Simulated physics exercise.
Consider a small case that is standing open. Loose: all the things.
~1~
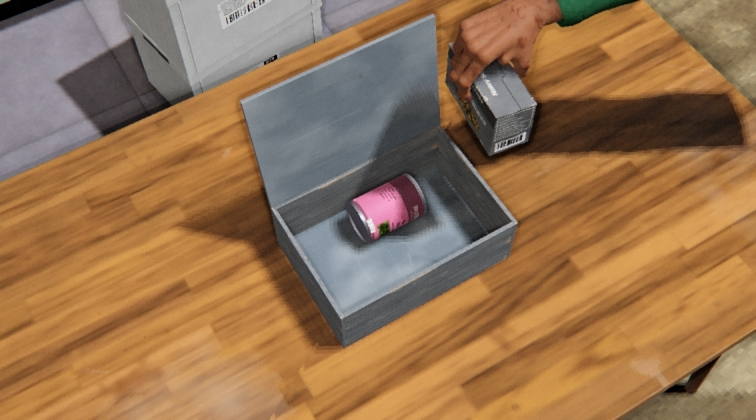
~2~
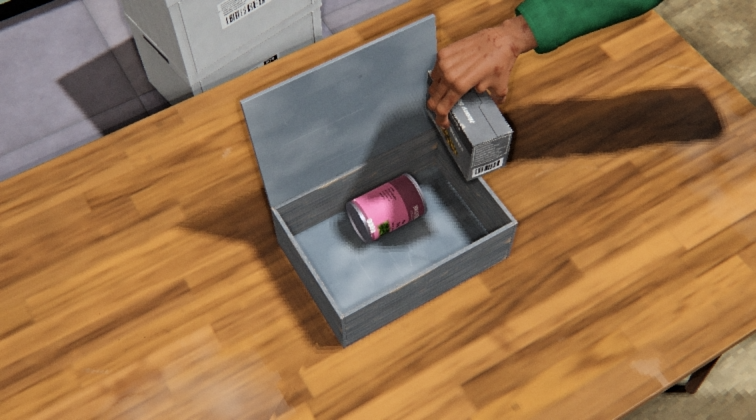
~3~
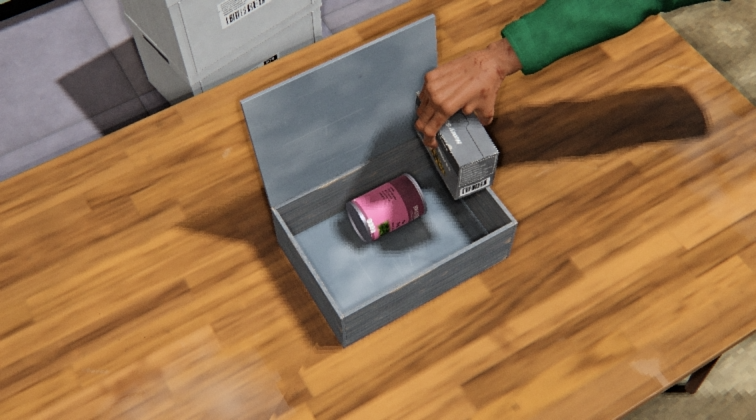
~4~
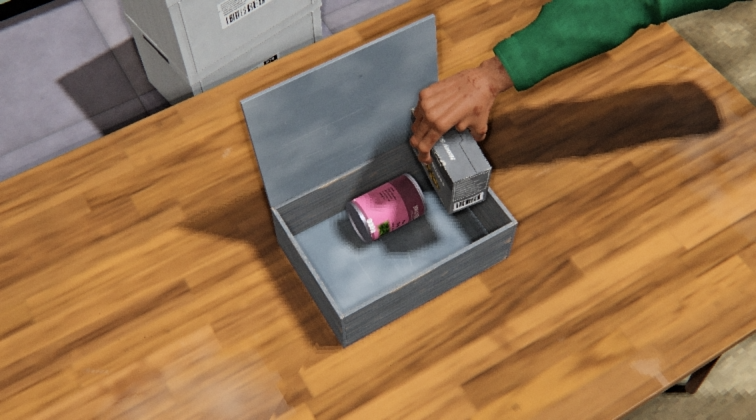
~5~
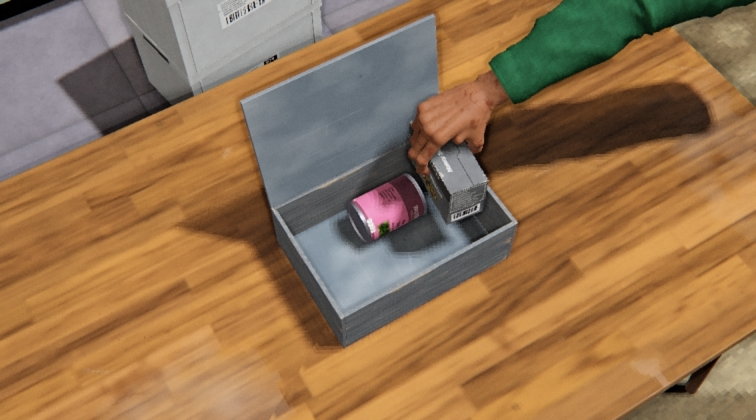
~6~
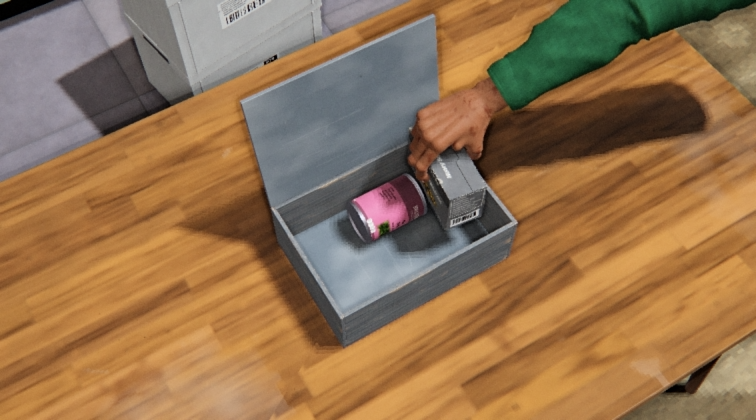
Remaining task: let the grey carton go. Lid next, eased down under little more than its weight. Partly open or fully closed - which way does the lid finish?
Fully closed.
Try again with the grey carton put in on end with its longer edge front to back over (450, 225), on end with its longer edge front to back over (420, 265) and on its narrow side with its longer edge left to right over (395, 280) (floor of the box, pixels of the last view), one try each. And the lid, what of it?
With the first placement it remains raised; with the second it remains raised; with the third it settles down.
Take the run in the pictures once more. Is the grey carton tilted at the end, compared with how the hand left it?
At the finish the grey carton holds its orientation.
Then, 1.20 s on from there, lid starting down; grey carton shifted a little near (449, 199).
Then, 1.90 s on from there, lid 39° above the rim; grey carton shifted a little near (449, 199).
In the end, lid shut; moved from the start, grey carton; pink tin unmoved. At the end, from the last picture's camera, grey carton near (449, 199).
